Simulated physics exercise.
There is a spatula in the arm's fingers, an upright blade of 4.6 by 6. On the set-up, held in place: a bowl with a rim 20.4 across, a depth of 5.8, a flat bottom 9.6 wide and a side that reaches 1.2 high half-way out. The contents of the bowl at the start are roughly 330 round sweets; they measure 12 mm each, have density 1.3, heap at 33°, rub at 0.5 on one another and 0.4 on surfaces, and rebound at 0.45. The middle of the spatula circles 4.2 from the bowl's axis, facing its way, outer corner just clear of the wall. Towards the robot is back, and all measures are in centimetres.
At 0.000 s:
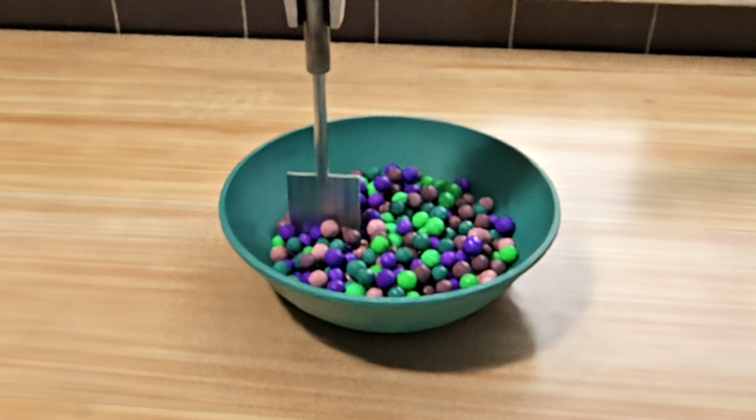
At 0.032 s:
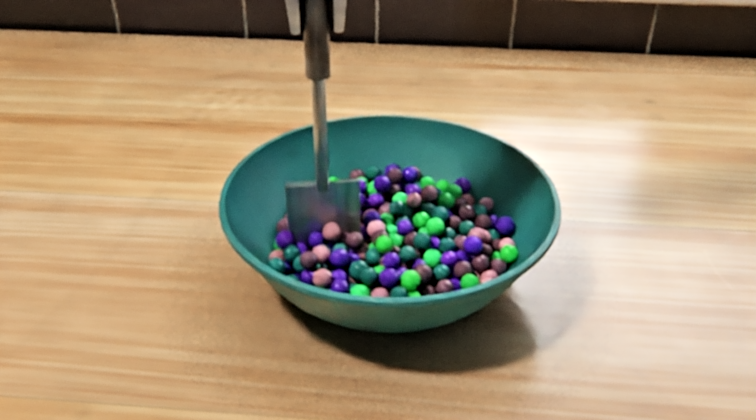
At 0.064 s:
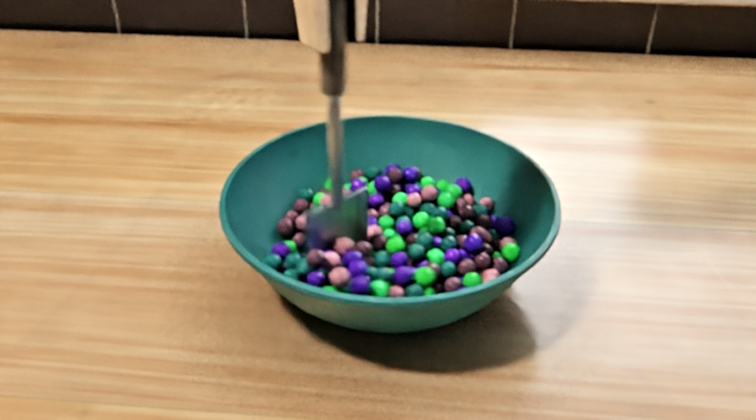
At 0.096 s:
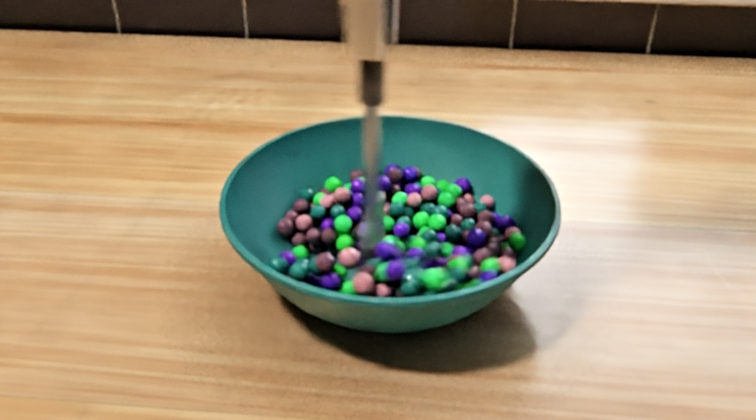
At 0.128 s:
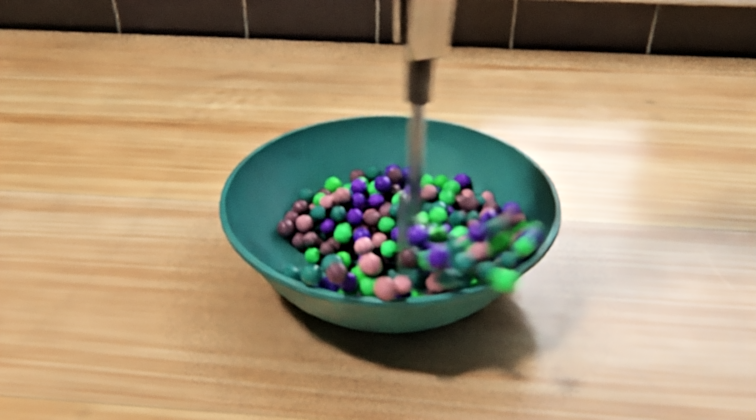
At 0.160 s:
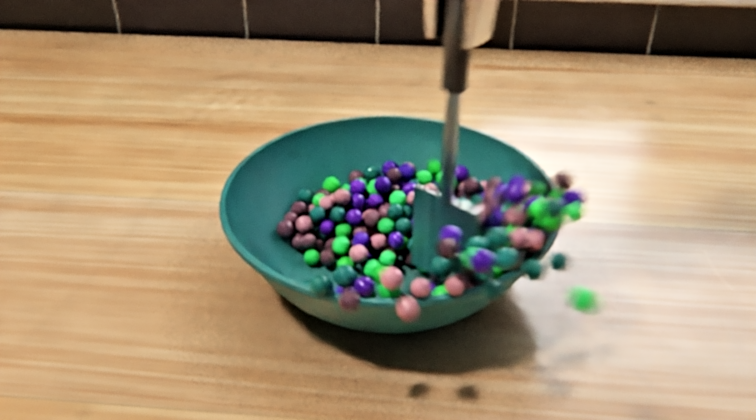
To begin with, a robot arm holds an upright spatula in the left side of a teal bowl of green, purple, pink and brown balls. The blade sweeps along the near side to the right, pushing balls into a heap, and several fly over the right and front rim.
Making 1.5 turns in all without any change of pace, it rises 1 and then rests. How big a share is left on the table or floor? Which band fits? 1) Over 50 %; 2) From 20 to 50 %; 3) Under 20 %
Option 2: From 20 to 50 %.
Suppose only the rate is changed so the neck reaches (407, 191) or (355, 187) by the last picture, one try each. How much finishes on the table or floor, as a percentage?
Some 15 and 5 per cent.
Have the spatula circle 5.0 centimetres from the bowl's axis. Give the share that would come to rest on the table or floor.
Close to 50 in a hundred then.
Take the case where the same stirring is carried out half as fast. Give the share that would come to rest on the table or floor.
In that case it comes to around 5 percent.
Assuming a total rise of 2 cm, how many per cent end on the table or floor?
Around 30 %.
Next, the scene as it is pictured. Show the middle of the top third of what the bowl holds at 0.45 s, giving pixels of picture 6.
Close to pixel (311, 271).
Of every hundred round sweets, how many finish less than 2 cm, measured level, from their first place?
Around 5 in a hundred, roughly.
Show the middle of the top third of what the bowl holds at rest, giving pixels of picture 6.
About (419, 254).
After 0.30 s, 295° round, highest piece 11 above the table; 247 in the bowl, 27 on the table or floor, 56 in flight or on the tool.
After 0.45 s, 85° round, highest piece 8 above the table; 209 in the bowl, 98 on the table or floor, 23 in flight or on the tool.
After 0.72 s, 180° round, highest piece 4 above the table; 199 in the bowl, 131 on the table or floor.
After 1.42 s, 180° round, highest piece 4 above the table; 199 in the bowl, 131 on the table or floor.
At rest, 199 in the bowl, 131 on the table or floor. That is 40 % on the table or floor.
